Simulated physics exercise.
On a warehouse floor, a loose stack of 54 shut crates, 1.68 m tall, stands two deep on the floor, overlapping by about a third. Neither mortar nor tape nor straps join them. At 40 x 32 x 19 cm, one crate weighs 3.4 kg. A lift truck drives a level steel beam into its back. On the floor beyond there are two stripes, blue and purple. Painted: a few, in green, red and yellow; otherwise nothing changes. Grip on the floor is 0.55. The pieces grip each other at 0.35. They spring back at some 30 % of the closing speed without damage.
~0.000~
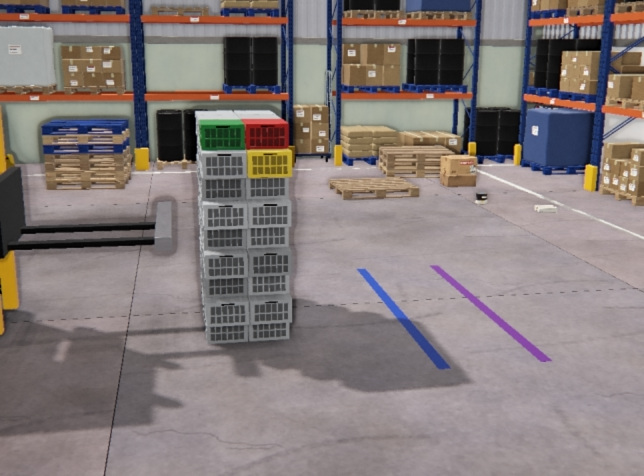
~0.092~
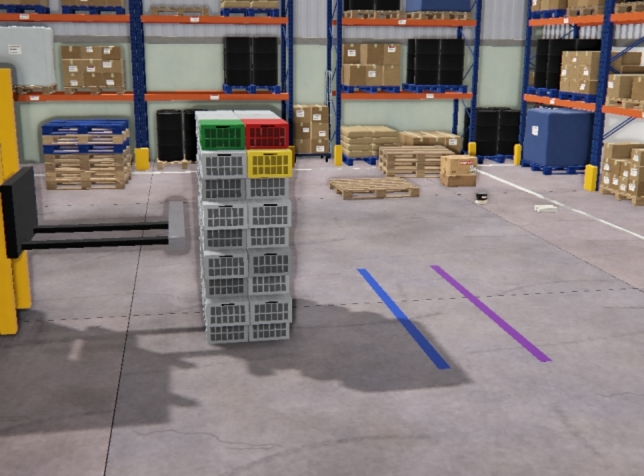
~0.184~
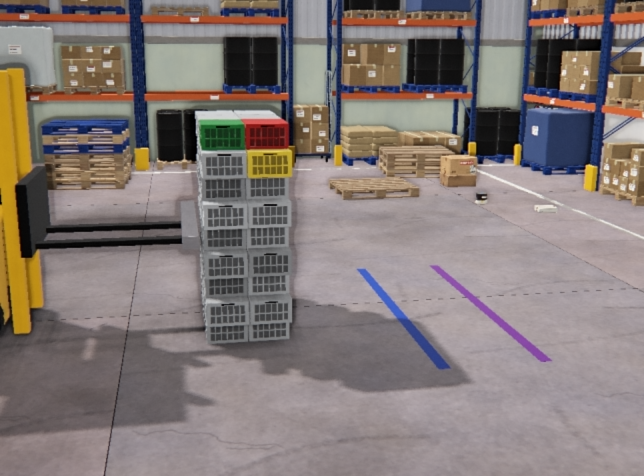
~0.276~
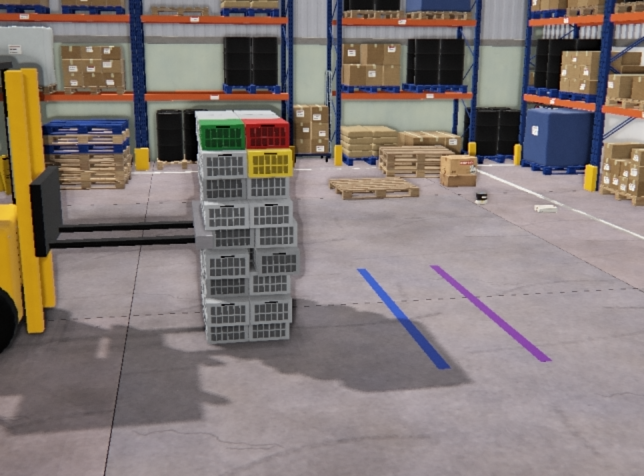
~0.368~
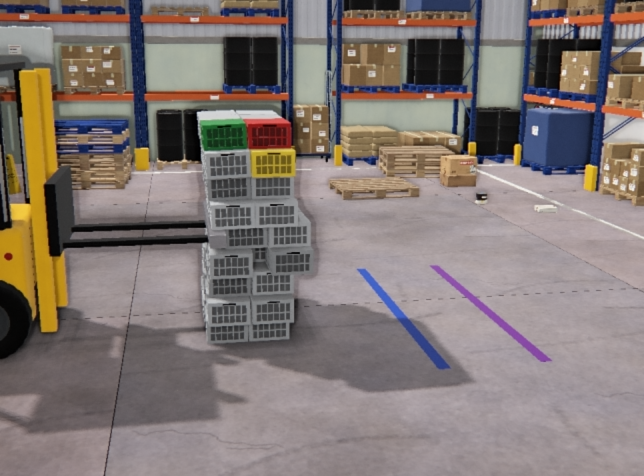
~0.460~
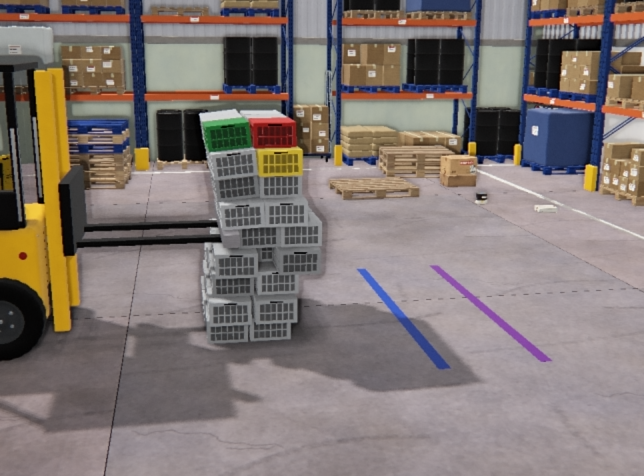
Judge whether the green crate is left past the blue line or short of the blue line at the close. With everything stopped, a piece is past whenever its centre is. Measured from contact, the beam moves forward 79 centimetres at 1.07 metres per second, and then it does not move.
At the close the green crate is short of the blue line.
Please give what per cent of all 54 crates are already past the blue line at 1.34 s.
25 %.
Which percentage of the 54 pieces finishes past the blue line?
Around 30 per cent, I'd say.
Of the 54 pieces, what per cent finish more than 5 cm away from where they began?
The share is 90 per cent.
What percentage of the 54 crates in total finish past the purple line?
That would be roughly 15 percent of them.
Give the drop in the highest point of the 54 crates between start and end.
Something like 55 cm, give or take.
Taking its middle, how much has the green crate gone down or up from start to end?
Net change: Some 150 cm lower.
By 0.64 s, none of the 54 crates past the blue line, 49 disturbed; green crate tilted 15°; red crate moved 21 cm.
By 0.94 s, none of the 54 crates past the blue line, 51 disturbed; green crate tilted 41°, 17 cm lower; red crate tilted 4°.
By 1.34 s, 13 of the 54 crates past the blue line; green crate on its side; red crate tilted 8°, 37 cm lower.
By 2.00 s, 15 of the 54 crates past the blue line; green crate on its side; red crate on its side.
When it is over (3.9 s), 15 of the 54 crates past the blue line; green crate 1.50 m lower; red crate upside down; yellow crate on its side. In pixels of the last frame, middles, green crate near (111, 438), red crate near (455, 302).
